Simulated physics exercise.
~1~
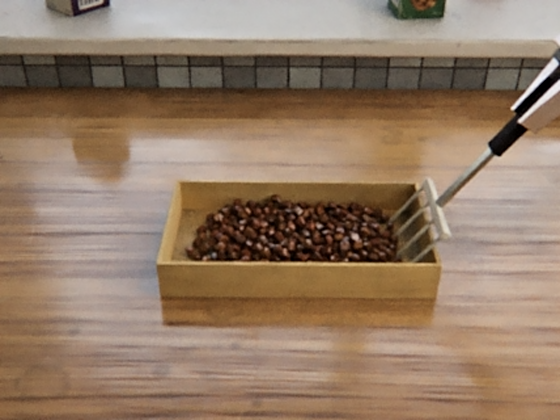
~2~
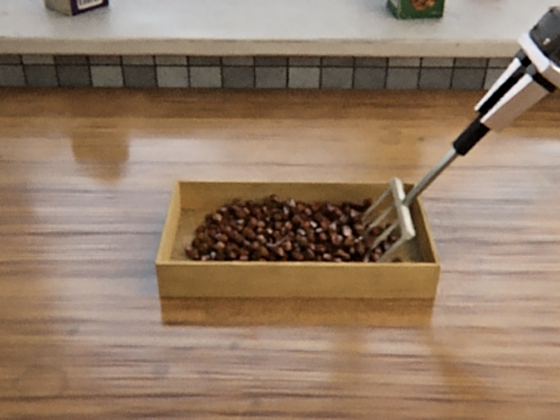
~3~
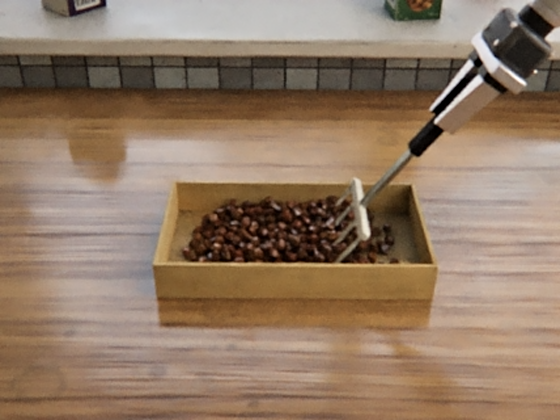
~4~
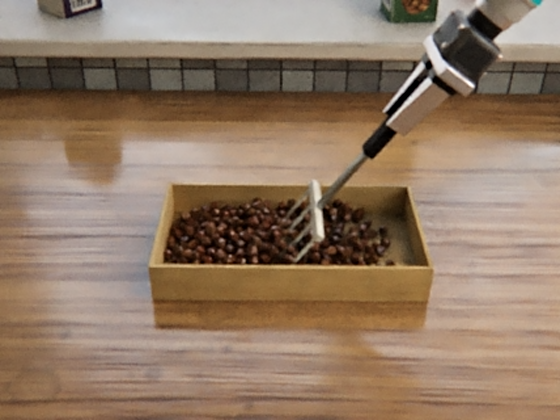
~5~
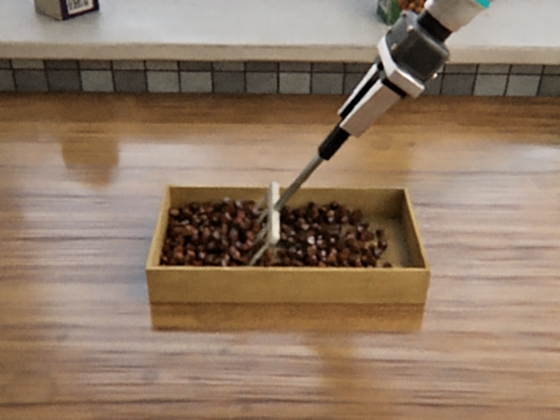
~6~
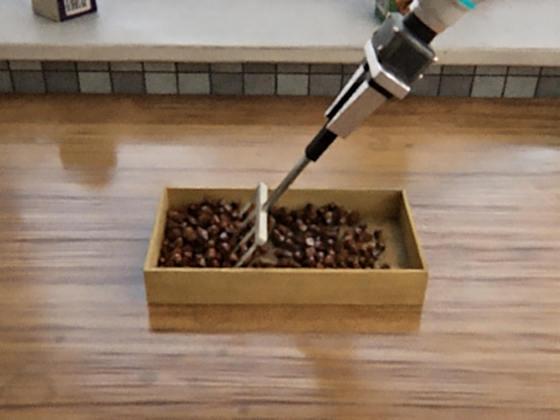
At the start, a shallow tan tray filled with small brown pellets sits on a wood-grained table, and a robotic arm holds a pale four-pronged rake at its right end. The arm draws the rake leftward through the pellets, its prongs down in the heap. As it passes, a bare patch opens at the right end of the tray, and some pellets remain behind the rake. The rake continues past the middle, then slows. It ends slightly left of centre, still in the tray, with pellets on both sides and none visible on the table.
